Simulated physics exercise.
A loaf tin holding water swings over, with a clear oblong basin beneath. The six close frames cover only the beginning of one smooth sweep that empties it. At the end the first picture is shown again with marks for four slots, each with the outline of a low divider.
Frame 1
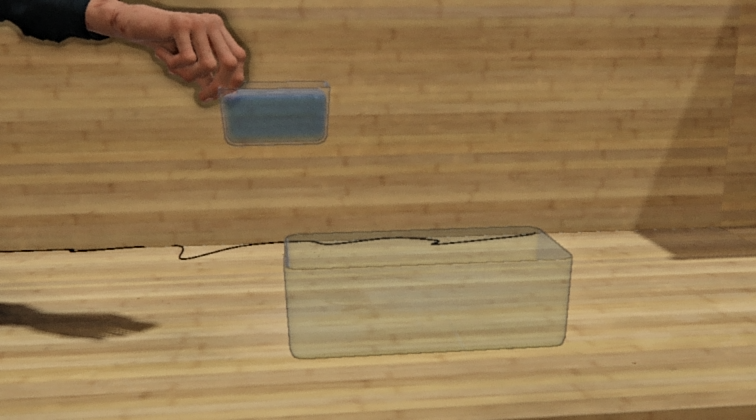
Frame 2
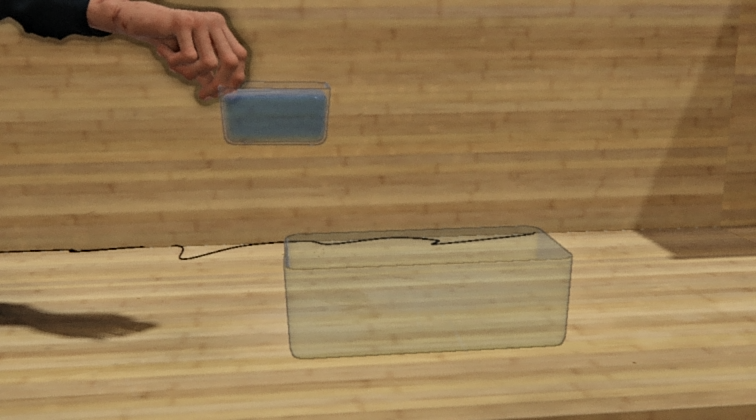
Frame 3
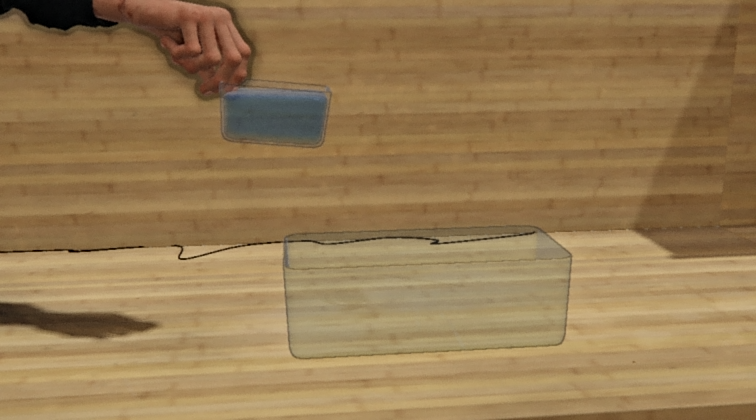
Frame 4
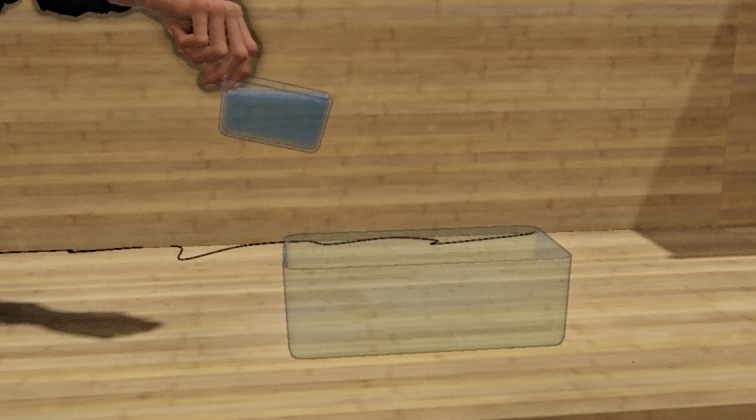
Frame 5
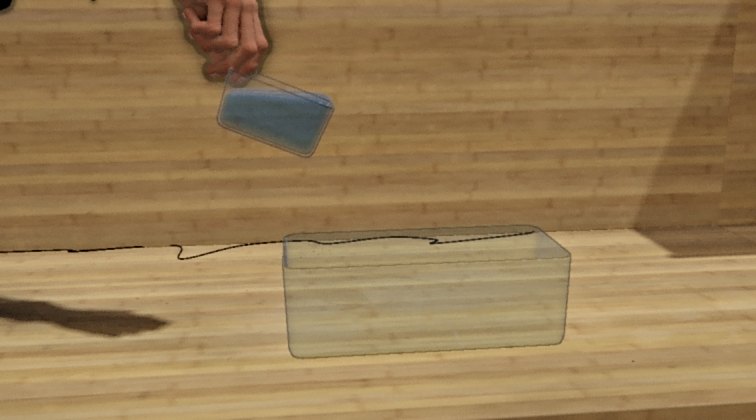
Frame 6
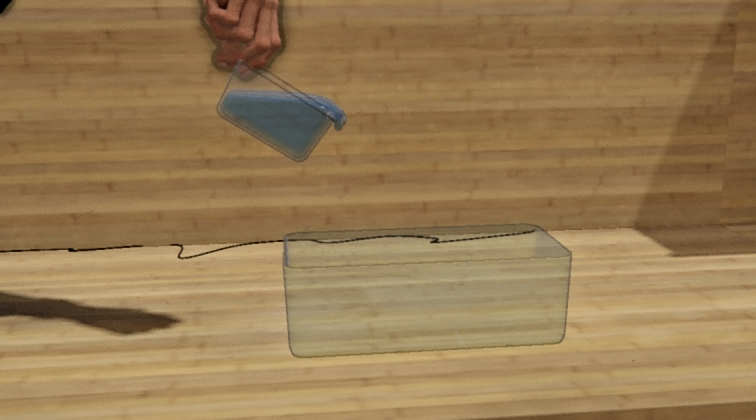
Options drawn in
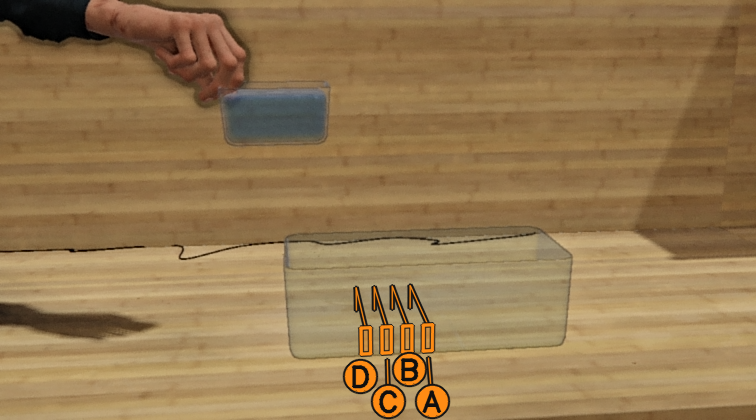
The footage shows a hand holding a small clear container of blue water above a larger, empty clear basin on a wooden surface. The container starts level, then tilts progressively to the right until water edges over its lip.
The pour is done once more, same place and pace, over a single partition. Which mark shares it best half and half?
Place B does it best.
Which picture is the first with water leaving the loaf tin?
Picture 5.
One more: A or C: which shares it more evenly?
C.
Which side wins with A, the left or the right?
The left side.
On the marked copy, A at (428, 357); B at (407, 358); C at (387, 359); D at (366, 360).
With A, about 84 % ends left of the wall and 13 % right of it; 3 % is lost outside.
With B, about 53 % ends left of the wall and 44 % right of it.
With C, about 32 % ends left of the wall and 66 % right of it.
With D, about 22 % ends left of the wall and 76 % right of it.
